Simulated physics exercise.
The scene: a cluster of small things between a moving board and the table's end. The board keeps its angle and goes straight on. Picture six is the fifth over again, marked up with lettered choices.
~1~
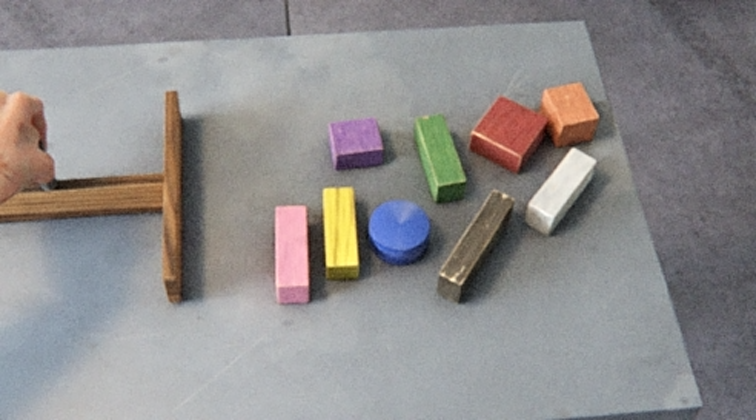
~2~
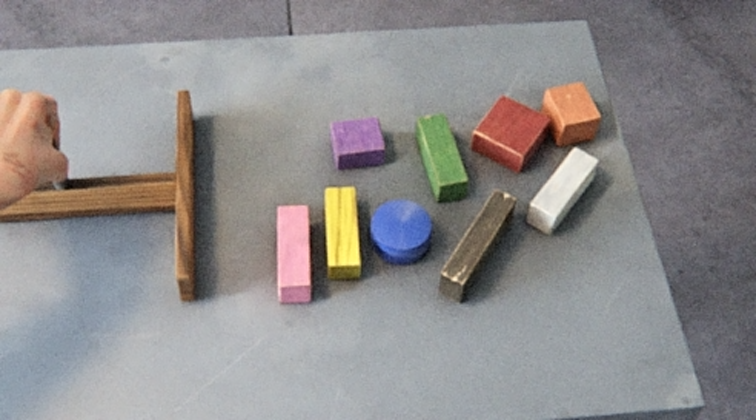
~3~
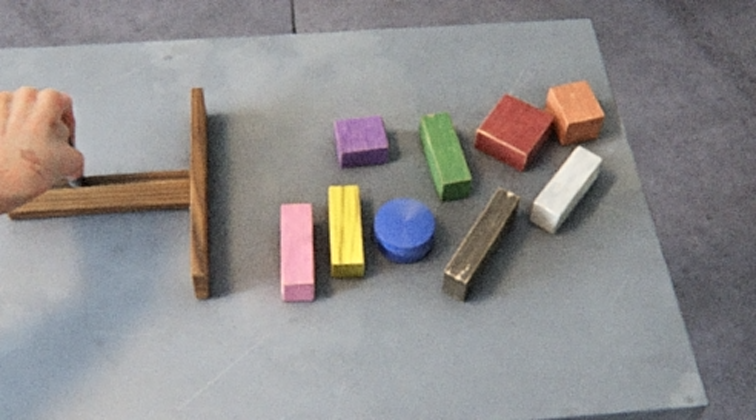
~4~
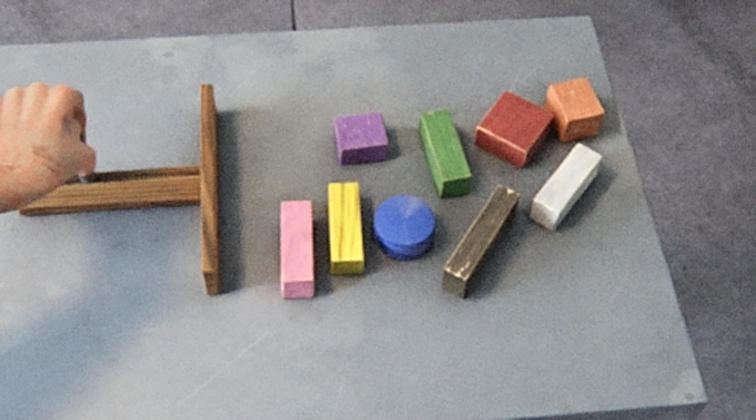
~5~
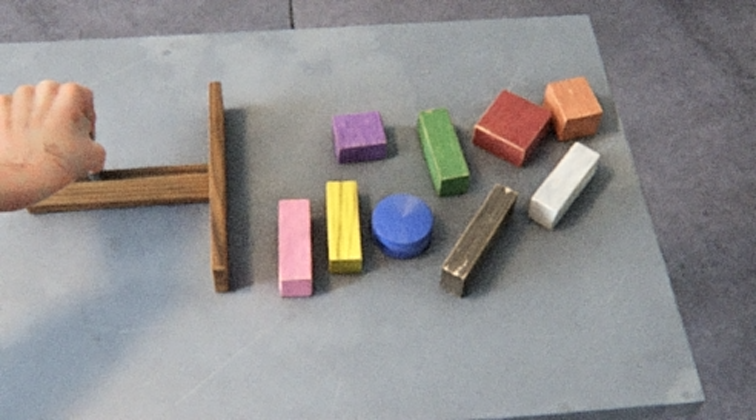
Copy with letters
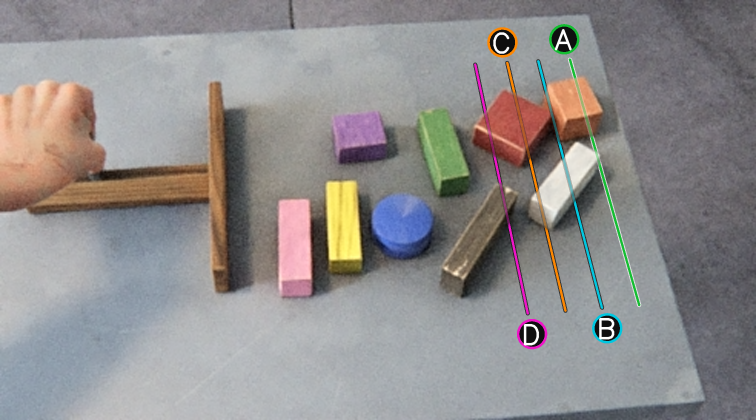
Wooden T-shaped pusher sliding slowly right in a person's hand towards a cluster of colourful blocks lying still on a grey table.
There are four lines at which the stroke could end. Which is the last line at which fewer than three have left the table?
D is the last line within the limit.
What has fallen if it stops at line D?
It is the orange block.
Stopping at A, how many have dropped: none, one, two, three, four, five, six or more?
Six or more.
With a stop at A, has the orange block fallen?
Yes.
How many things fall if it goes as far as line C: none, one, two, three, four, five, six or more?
In all, three.
On the marked copy, A at (602, 172); B at (567, 174); C at (534, 176); D at (499, 179).
Following D. Soon after the start, board (319, 162); pink bar (348, 244); blue tin (422, 225).
Later, board (421, 156); orange block (588, 103); white bar (576, 182).
In the end, board (499, 151); orange block over the edge; white bar (644, 178); one fallen.
As for the rest, A drops seven; B drops six; C drops three.
